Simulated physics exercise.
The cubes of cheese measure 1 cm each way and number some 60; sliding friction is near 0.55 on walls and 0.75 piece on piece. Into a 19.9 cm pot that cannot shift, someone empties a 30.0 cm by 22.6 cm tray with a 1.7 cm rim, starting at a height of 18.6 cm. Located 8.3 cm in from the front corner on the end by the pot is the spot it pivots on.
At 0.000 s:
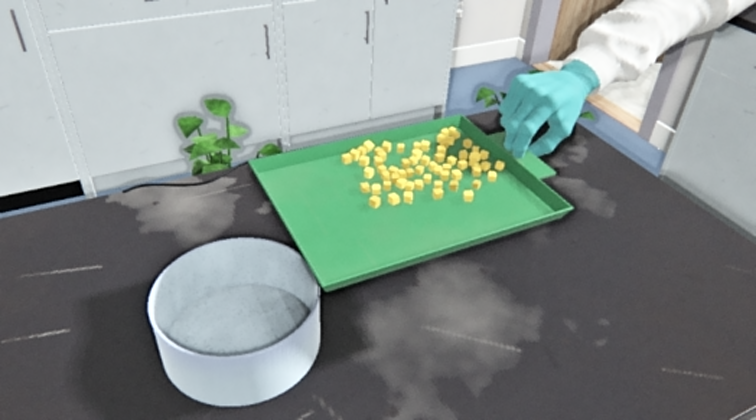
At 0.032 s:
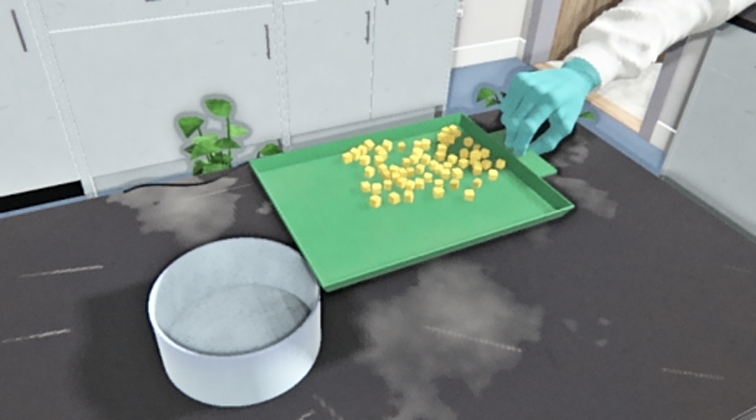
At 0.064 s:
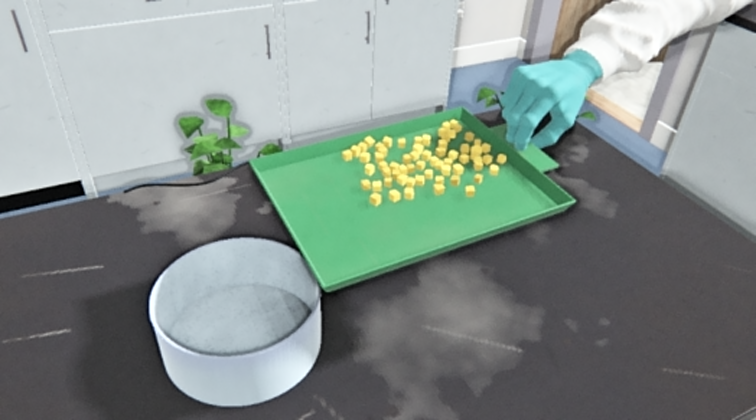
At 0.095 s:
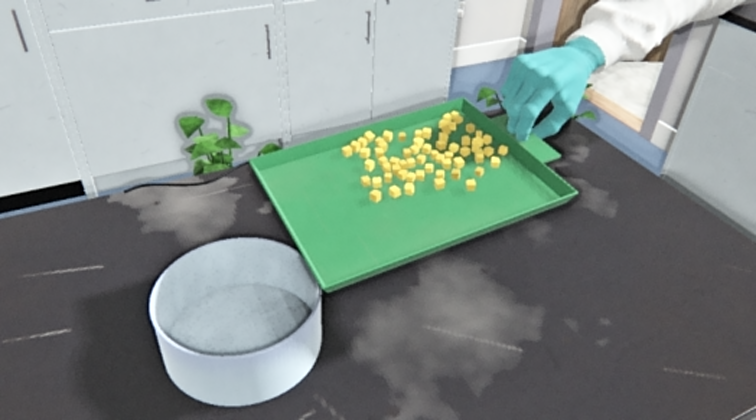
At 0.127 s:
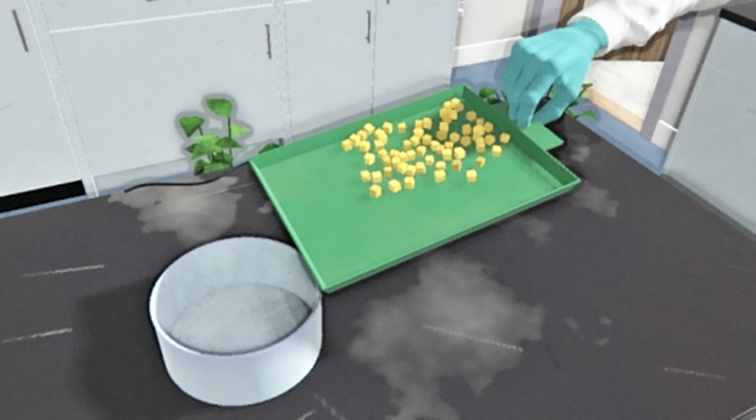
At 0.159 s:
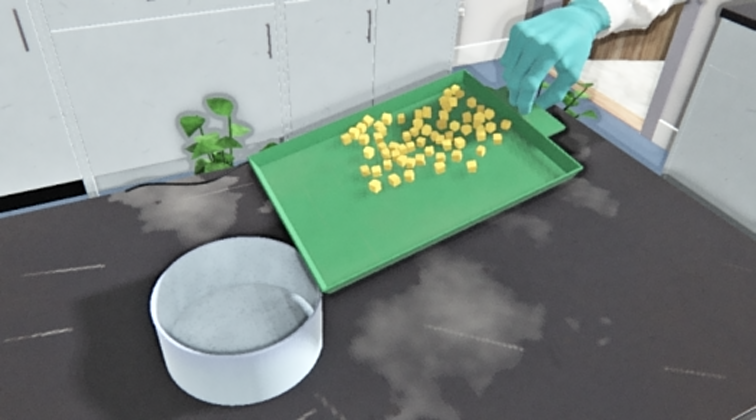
At first, a green tray scattered with small yellow cubes lies flat on a dark countertop behind a round, pale pot, a teal-gloved hand at its far right end. Then the hand raises that end, slowly and then faster, leaving the tray slightly tilted with the cubes still spread on it.
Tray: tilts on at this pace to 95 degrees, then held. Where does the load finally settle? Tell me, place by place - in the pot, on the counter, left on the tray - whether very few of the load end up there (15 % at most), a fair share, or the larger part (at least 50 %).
Pot - the larger part, counter - a fair share, tray - very few.
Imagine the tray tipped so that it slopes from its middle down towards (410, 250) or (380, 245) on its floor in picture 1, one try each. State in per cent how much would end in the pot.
Around 0 % for the first direction, around 0 % for the second.
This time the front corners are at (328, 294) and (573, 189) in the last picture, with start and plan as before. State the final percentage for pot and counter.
Final per cent - pot 0, counter 100.
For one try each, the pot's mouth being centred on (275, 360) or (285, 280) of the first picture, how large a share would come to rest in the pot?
Near 75 and 30 percent, one try each.
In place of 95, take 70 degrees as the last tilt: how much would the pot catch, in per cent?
It would be near 60 per cent.
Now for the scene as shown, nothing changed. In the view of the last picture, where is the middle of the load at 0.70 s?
Near (269, 254).
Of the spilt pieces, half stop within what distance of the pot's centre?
About 32 centimetres.
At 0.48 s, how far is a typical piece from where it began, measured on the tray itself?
By then it sits near 2 cm from where it began.
After 0.48 s, tilt 52 degrees; the tray holds 100 %, the pot 0 %.
After 0.70 s, tilt 80 degrees; the tray holds 55 %, the pot 0 %.
Then, at 1.03 s, tilt 95 degrees; the tray holds 0 %, the pot 60 %.
By 2.1 s all is still; pot 60 %, counter 40 %, tray 0 %.
